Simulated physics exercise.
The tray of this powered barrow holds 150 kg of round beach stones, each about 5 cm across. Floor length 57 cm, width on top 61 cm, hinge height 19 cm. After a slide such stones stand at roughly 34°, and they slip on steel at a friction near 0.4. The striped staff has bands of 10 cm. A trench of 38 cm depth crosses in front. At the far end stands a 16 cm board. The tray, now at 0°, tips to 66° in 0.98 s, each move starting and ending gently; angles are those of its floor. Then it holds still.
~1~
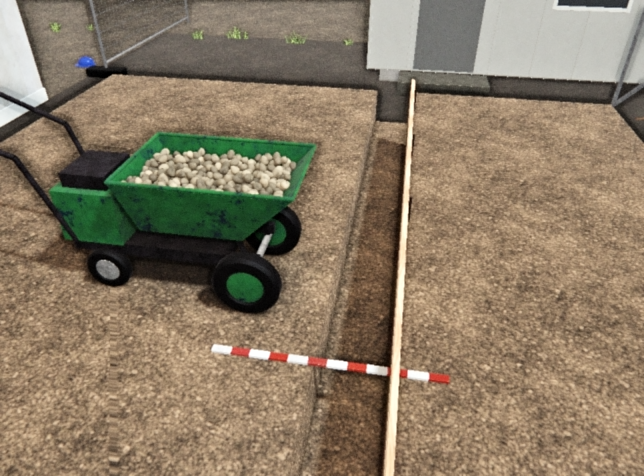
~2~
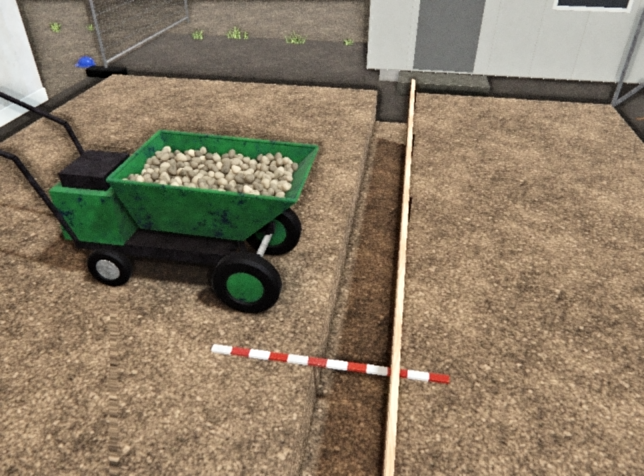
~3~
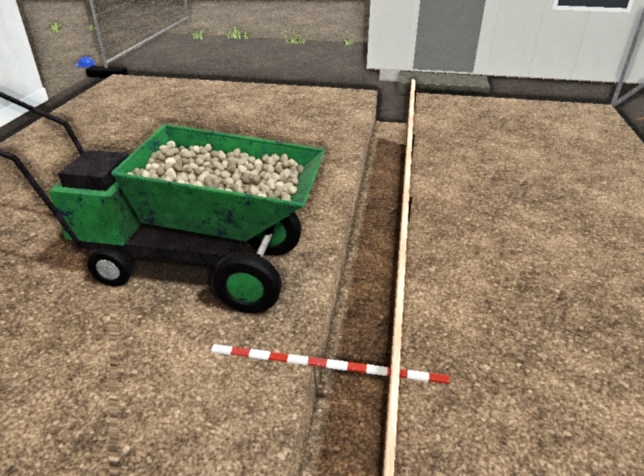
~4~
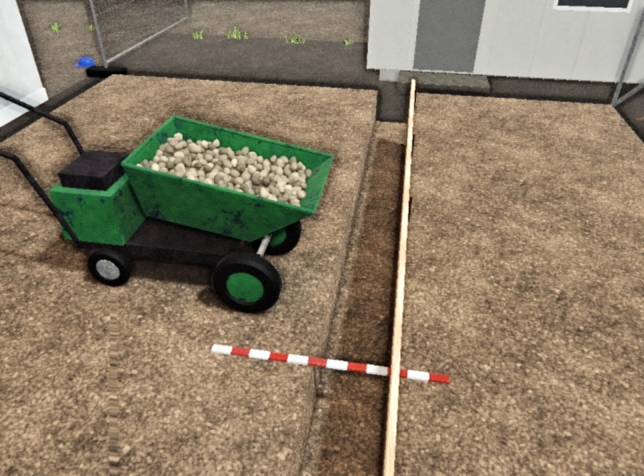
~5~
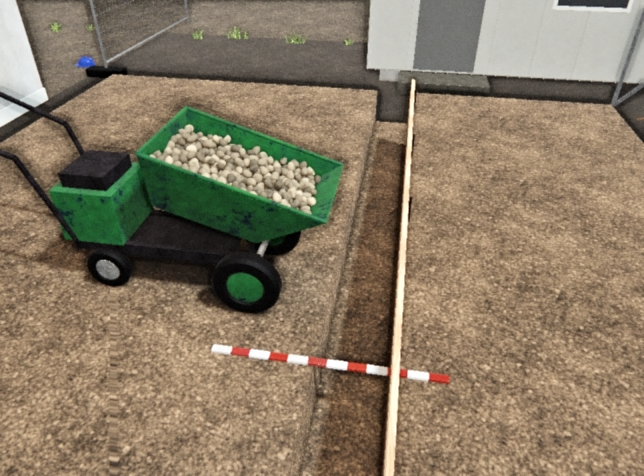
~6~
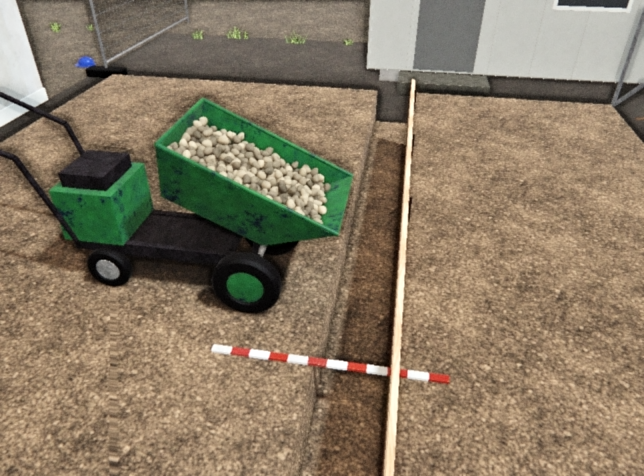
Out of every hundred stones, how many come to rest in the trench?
Close to 69 in a hundred.
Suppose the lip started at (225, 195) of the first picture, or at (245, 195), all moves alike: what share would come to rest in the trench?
About 100 and 100 per cent.
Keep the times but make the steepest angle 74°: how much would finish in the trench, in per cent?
It would be near 80 per cent.
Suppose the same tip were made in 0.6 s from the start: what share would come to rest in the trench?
In that case some 60 per cent.
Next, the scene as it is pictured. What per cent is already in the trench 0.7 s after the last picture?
About 20 per cent by then.
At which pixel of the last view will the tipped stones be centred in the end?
Around (379, 328).
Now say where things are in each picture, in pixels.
In the first frame, the tray is at 0°, its lip at (293, 200); the top of the load is at (212, 165).
In the second frame, lip at (296, 201), floor tilted 1°, highest stones at (198, 162).
In the third frame, the tray is at 5°, its lip at (303, 205); the top of the load is at (178, 157).
In the fourth frame, the tray is at 10°, its lip at (314, 213); the top of the load is at (175, 148).
In the fifth frame, lip at (326, 222), floor tilted 17°, highest stones at (184, 136).
In the sixth frame, the tray is at 25°, its lip at (338, 235); the top of the load is at (199, 129).
Then, 0.3 s after the last picture the floor is at 56°, 100 % in the tray; the foremost stones are at (363, 245).
Then, 0.7 s after the last picture the floor is at 66°, 66 % in the tray, 22 % in the trench, 11 % past the trench; the foremost stones are at (441, 284).
Then, 1.0 s after the last picture the floor is at 66°, 23 % in the tray, 46 % in the trench, 31 % past the trench; the foremost stones are at (553, 327).
Then, 3.0 s after the last picture the floor is at 66°, 0 % in the tray, 69 % in the trench, 31 % past the trench; the foremost stones are past the picture's edge.
